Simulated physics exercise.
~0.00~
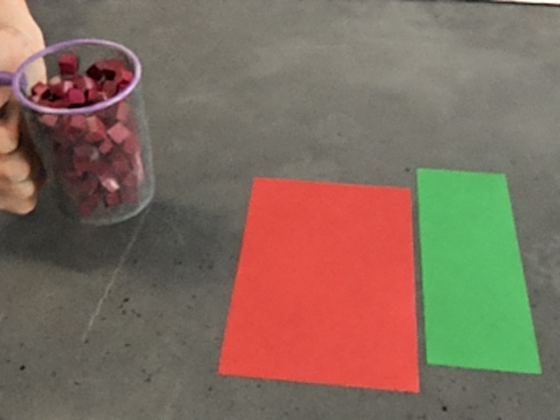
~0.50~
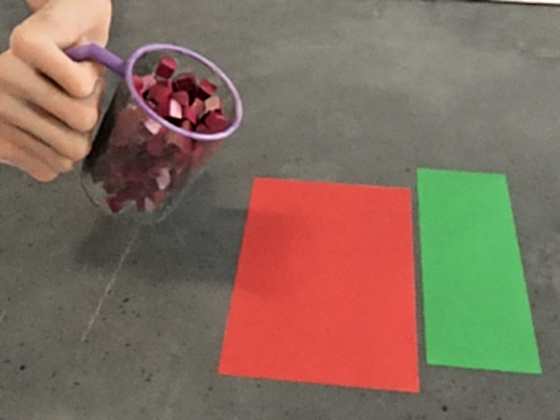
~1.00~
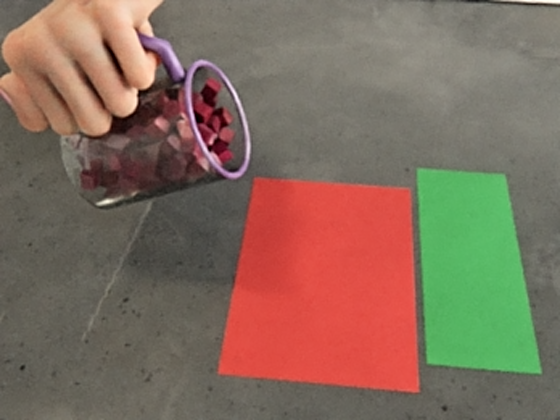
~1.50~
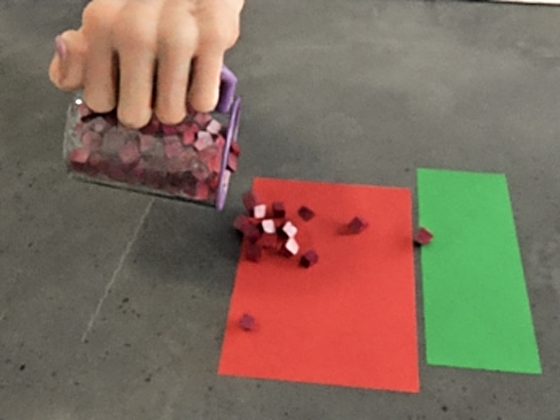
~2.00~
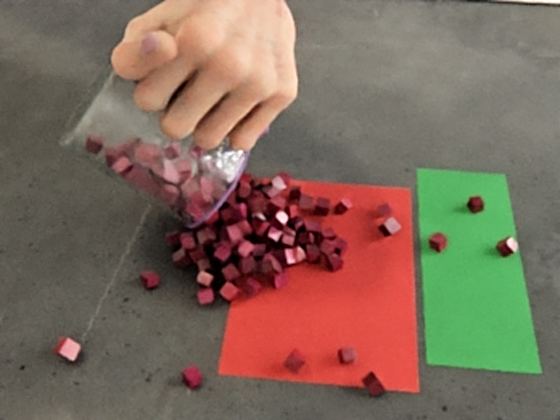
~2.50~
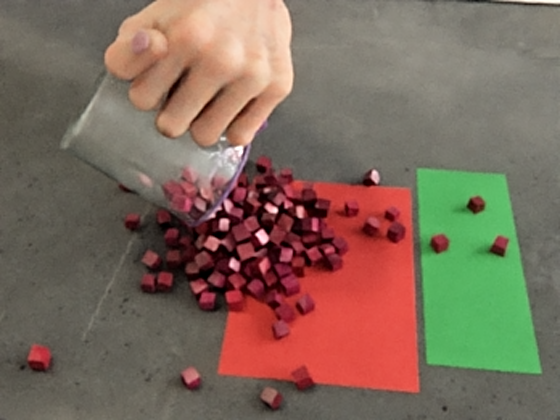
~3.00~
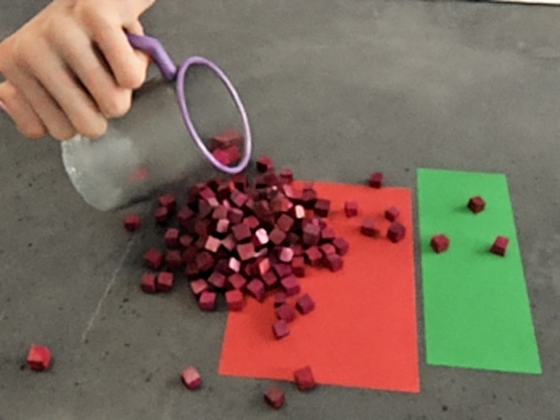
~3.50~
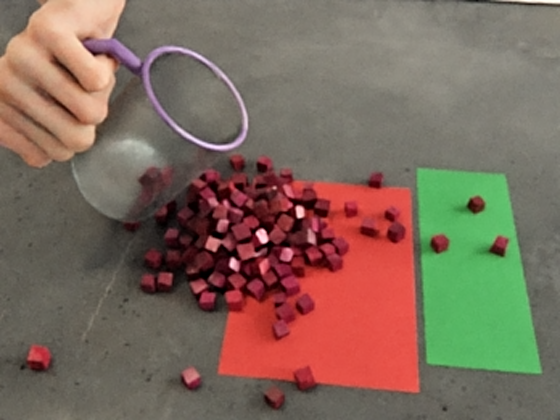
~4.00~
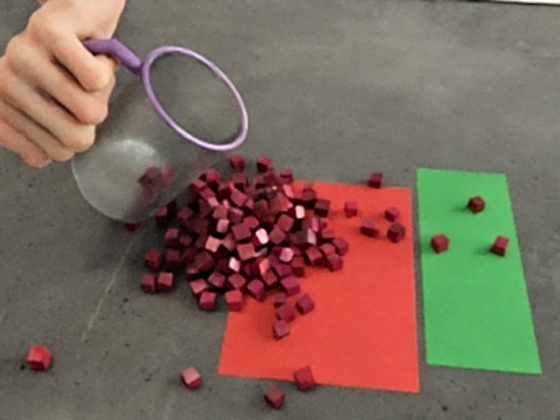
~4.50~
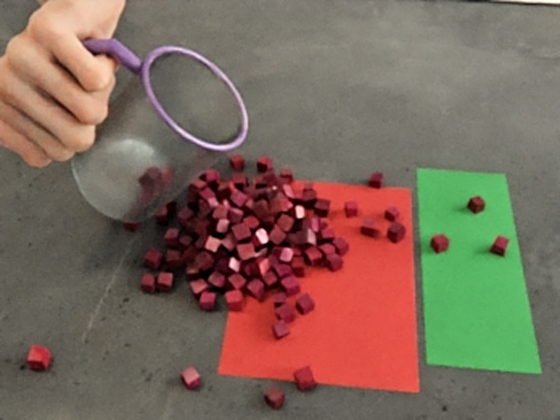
On a grey tabletop, a hand tipping beetroot cubes from a clear purple-rimmed cup, leaving a pile partly covering a red mat.
